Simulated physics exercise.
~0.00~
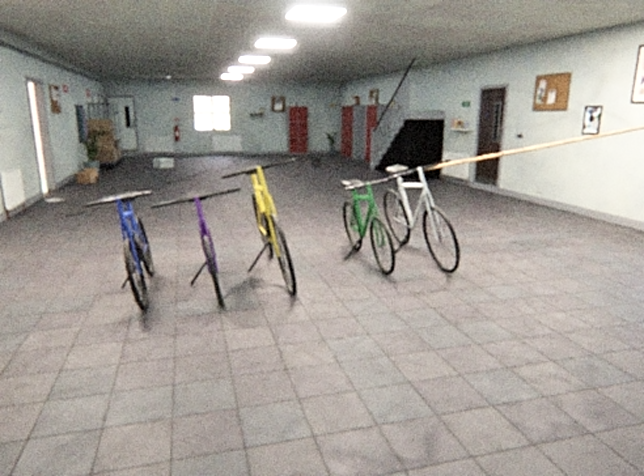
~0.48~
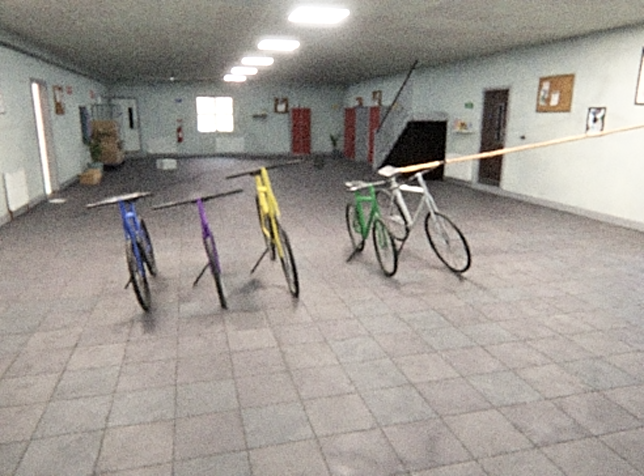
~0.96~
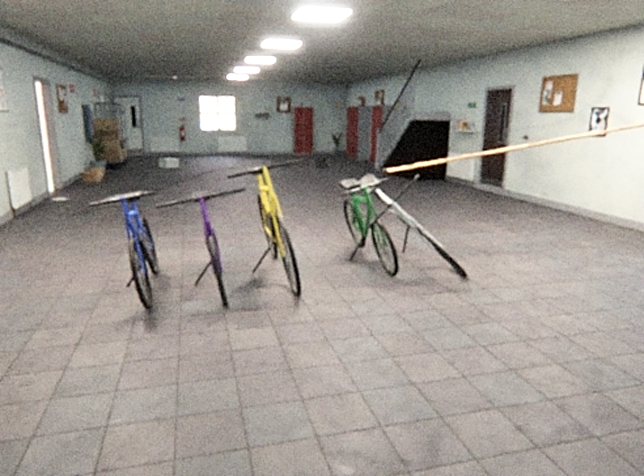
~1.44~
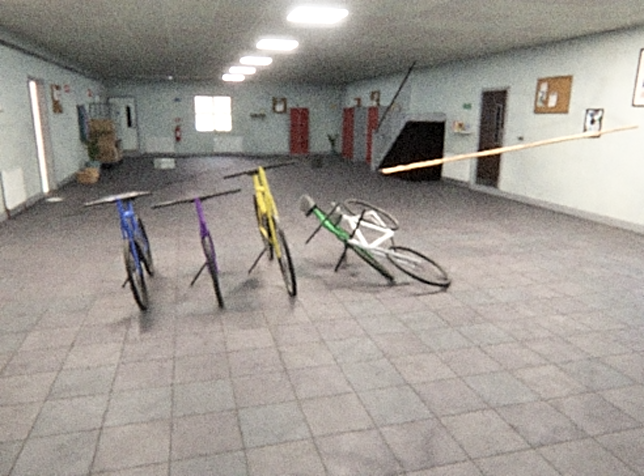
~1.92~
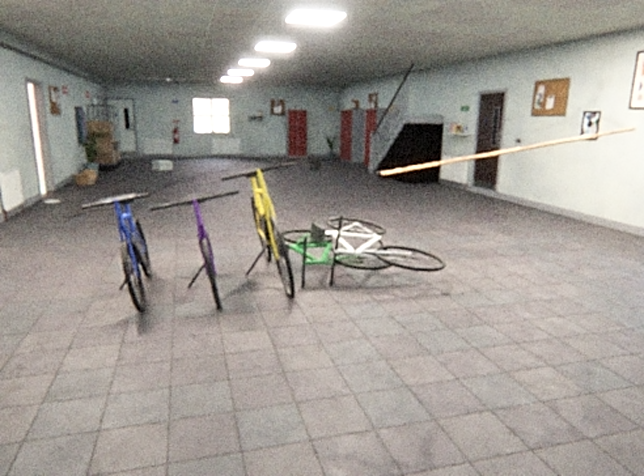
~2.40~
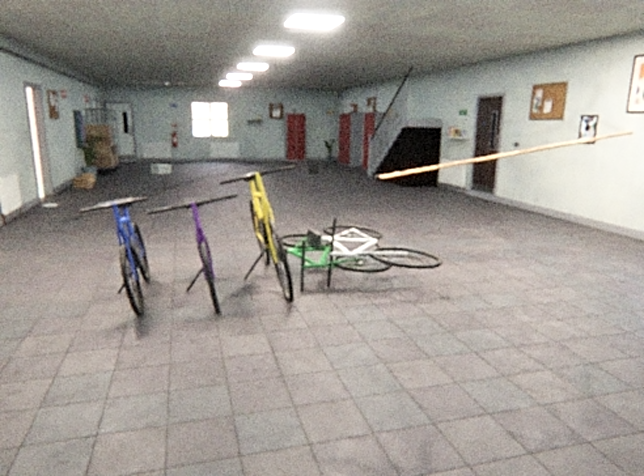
In this clip, a wooden pole tips the white bicycle at the right end of a row of five in a large tiled hall, and it knocks the green one down. Both end up on the floor, while the yellow, purple and blue bicycles remain standing.
